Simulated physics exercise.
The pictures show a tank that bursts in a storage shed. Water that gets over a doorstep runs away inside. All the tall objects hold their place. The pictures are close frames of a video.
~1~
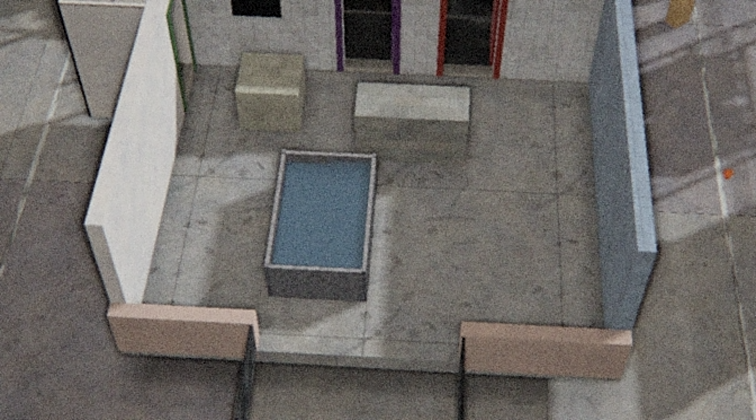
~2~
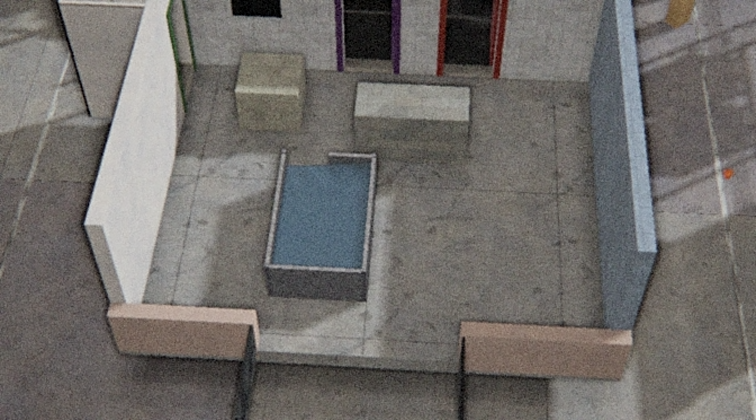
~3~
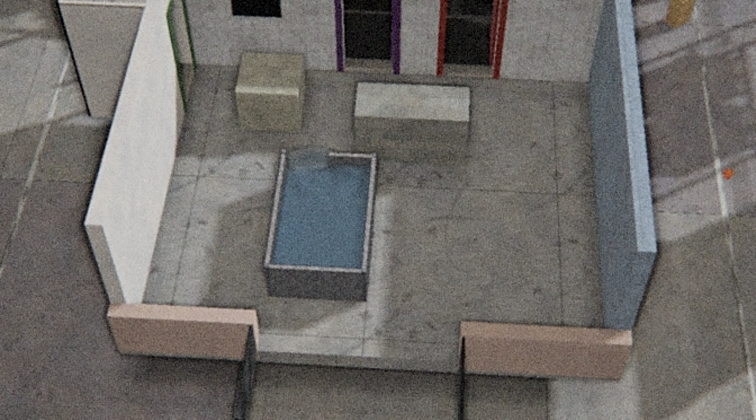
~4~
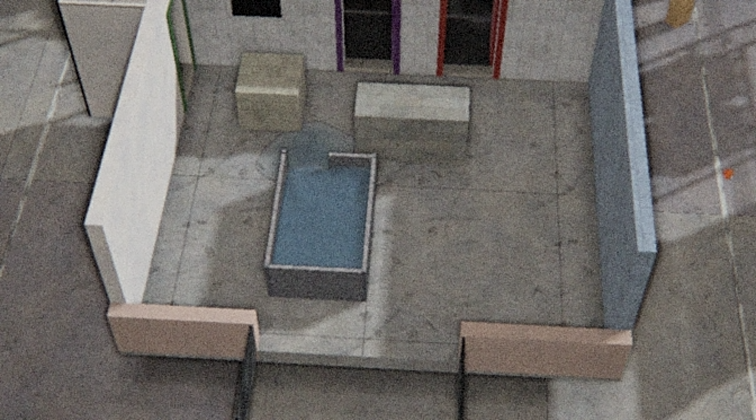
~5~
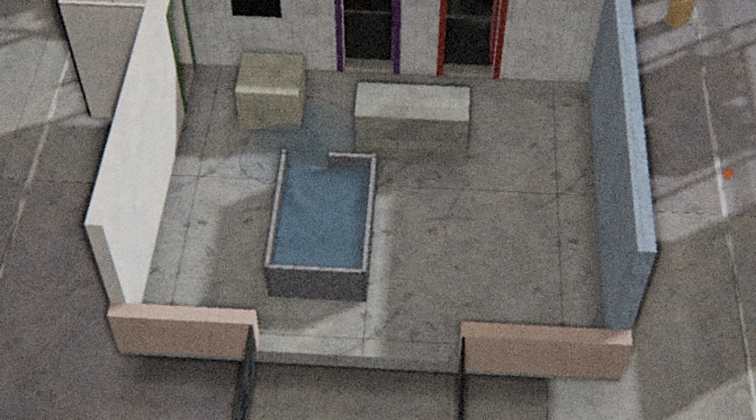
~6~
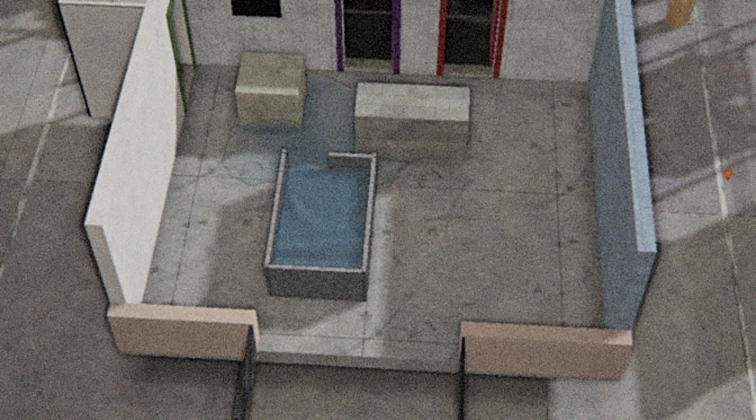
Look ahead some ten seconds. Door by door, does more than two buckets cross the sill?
The green door admits no more than that; the purple door lets in a lot; the red door admits no more than that.
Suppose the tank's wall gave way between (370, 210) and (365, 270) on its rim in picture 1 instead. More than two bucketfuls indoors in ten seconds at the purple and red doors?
In short: Purple door takes less; red door takes more.
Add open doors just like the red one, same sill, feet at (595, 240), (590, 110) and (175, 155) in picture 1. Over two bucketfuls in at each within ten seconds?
In that order: Stays under, keeps below it, takes more.
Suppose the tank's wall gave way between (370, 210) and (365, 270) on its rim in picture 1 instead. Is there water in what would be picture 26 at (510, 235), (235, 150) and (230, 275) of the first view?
One after the other: Under water, free of water, no water.
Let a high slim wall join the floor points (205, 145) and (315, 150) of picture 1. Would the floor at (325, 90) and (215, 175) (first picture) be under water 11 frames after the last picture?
As listed: Wet, under water.
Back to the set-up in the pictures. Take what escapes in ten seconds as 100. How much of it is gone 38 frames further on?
Close to 80 %.
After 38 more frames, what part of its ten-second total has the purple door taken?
Close to 95 %.
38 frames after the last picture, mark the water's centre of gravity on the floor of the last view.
I would point to (309, 180).
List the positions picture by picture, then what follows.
Still water in the water tank at (323, 212), in the first picture.
The front is at a hidden place, out from the gap on the water tank's far side, in the second picture.
The front is at (318, 149), out from the gap on the water tank's far side, in the third picture.
Water pours out on the water tank's far side and has run to (311, 125), in the fourth picture.
Water pours out on the water tank's far side and has run to (307, 103), in the fifth picture.
Water pours out on the water tank's far side and has run to (314, 76), in the sixth picture.
A moment on, water covers 15 % of the floor; the green door not reached, the purple door under two buckets in, the red door not reached.
Next, water covers 25 % of the floor; the green door wet at the sill, nothing in, the purple door far over two buckets in, the red door wet at the sill, nothing in.
Then, water covers 45 % of the floor; the green door wet at the sill, nothing in, the purple door far over two buckets in, the red door wet at the sill, nothing in.
Later, water covers 55 % of the floor; the green door wet at the sill, nothing in, the purple door far over two buckets in, the red door wet at the sill, nothing in.
In the end, water covers 85 % of the floor; the green door wet at the sill, nothing in, the purple door far over two buckets in, the red door wet at the sill, nothing in.
